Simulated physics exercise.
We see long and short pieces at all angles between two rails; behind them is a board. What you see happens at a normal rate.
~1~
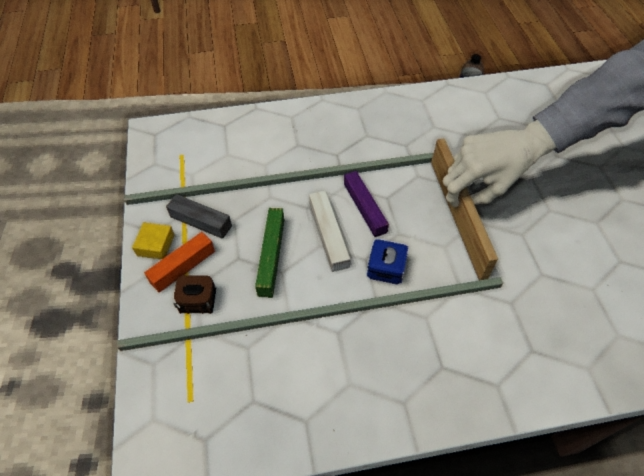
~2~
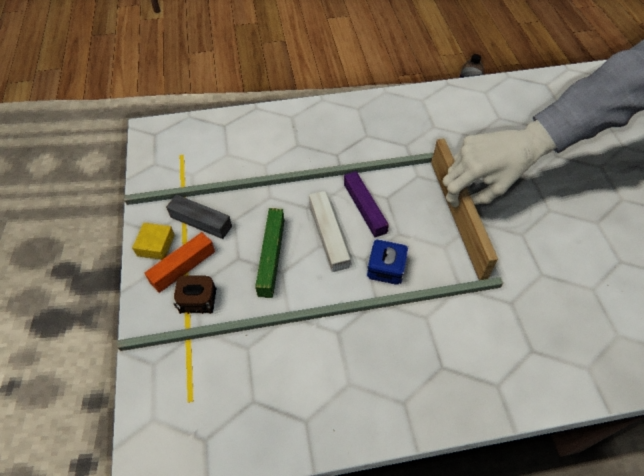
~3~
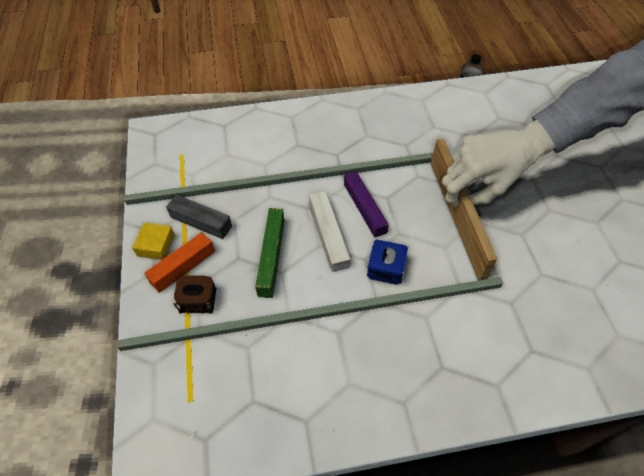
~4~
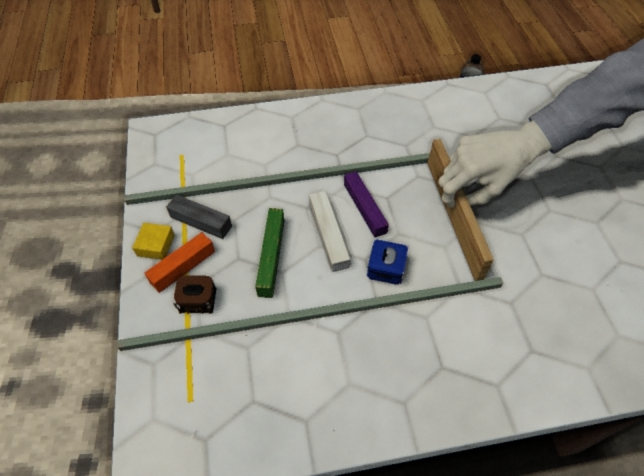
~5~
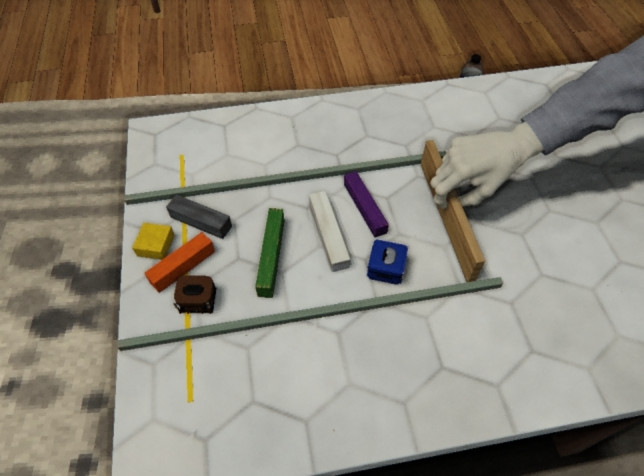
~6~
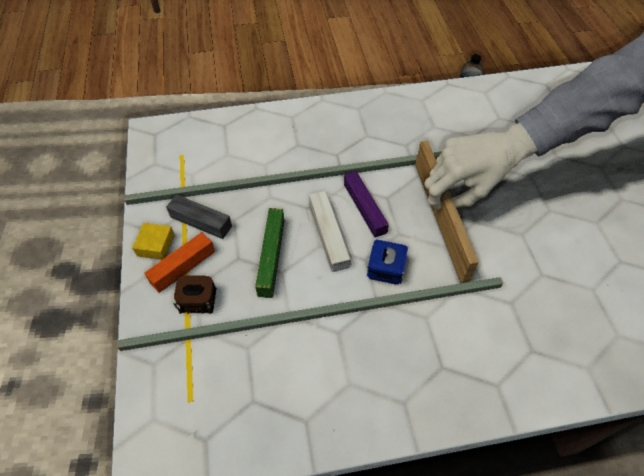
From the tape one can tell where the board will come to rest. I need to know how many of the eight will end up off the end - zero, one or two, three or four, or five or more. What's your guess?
After the push, three or four are missing from the table.
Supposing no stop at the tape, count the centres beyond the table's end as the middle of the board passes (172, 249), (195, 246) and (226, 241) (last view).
First 4, then 4, then 0.
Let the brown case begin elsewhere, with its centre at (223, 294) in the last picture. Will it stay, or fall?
The brown case plunges.
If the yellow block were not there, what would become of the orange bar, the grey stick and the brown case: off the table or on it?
Final state: Orange bar off, grey stick off, brown case off.
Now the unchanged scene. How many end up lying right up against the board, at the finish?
At rest, 2 are in contact.
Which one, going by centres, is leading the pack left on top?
The green bar is the one.
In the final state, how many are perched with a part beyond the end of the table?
My count gives 1.
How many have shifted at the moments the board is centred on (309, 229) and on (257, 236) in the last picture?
Respectively 4 and 7.
Soon after, none off yet; yellow block at rest near (154, 241); orange bar at rest near (181, 262); brown case at rest near (196, 295).
At rest, the number that fall off is three or four; fallen, grey stick, brown case, orange bar and yellow block.
